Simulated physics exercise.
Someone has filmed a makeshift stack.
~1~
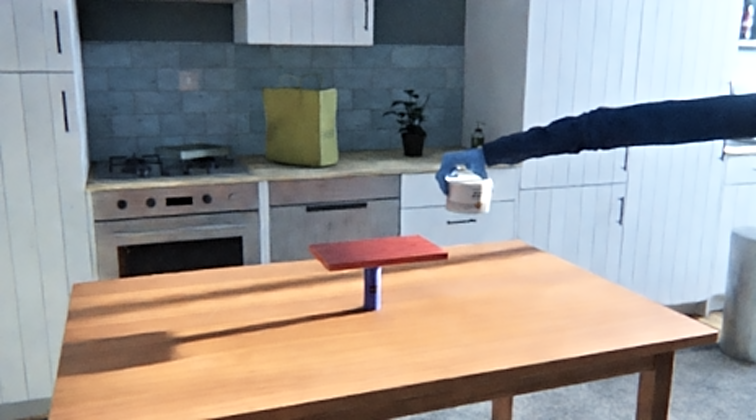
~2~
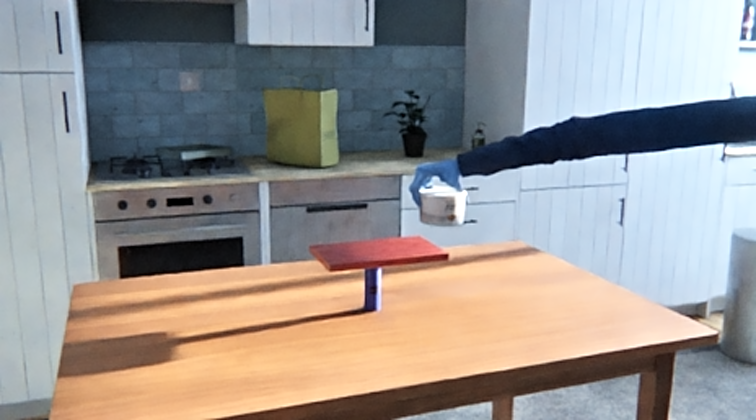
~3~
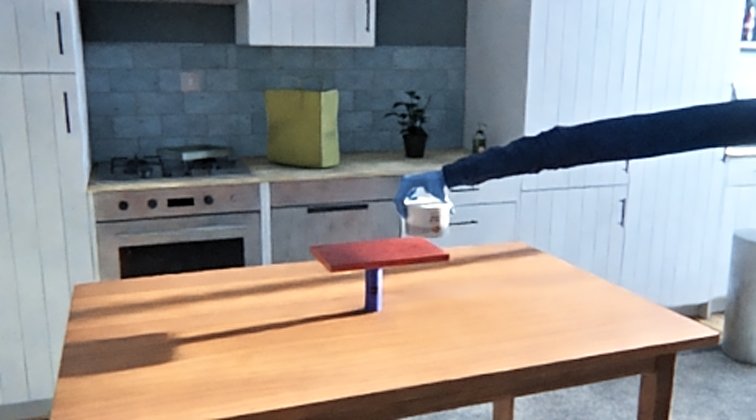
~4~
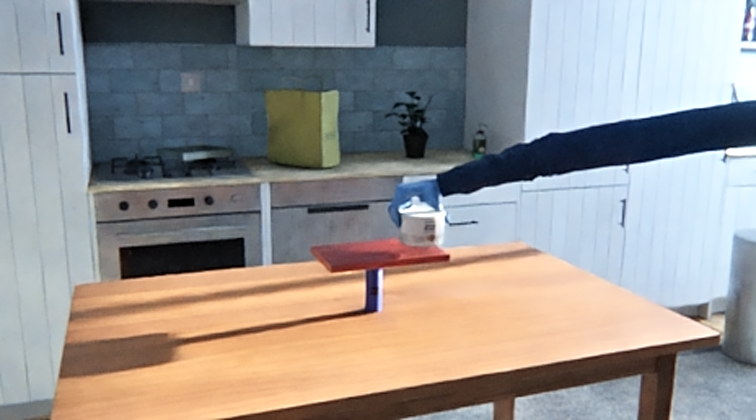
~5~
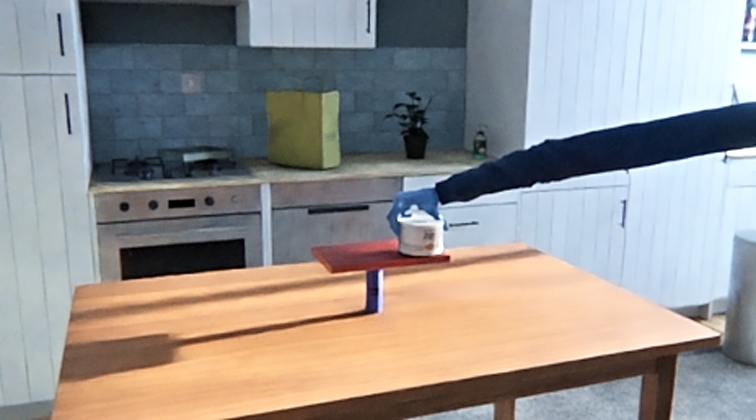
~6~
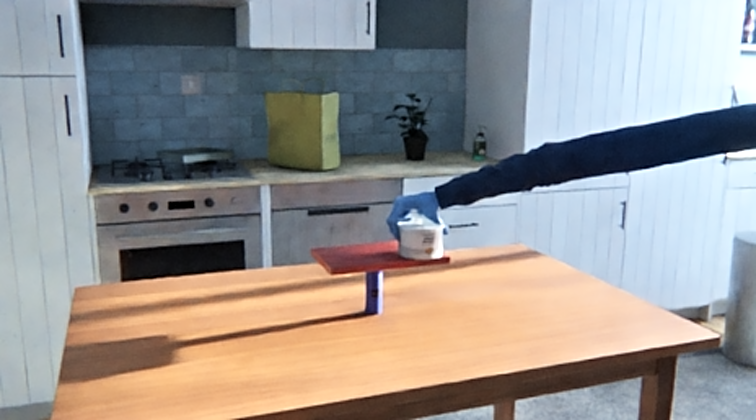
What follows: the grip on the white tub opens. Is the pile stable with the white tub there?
In the end the stack comes apart.
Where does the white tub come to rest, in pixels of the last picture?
Near (448, 291).
Then, 0.40 s later than the last frame, white tub now fallen; red board tilted by 49°.
Then, 0.60 s later than the last frame, red board tilted by 53°; blue shaker tilted by 14°.
Then, 0.70 s later than the last frame, red board now fallen; blue shaker tilted by 52°.
Then, 0.80 s later than the last frame, blue shaker now fallen.
When it is over, fallen, white tub, blue shaker and red board. End places, in pixels of the last picture, white tub near (448, 291). The stack gives way.
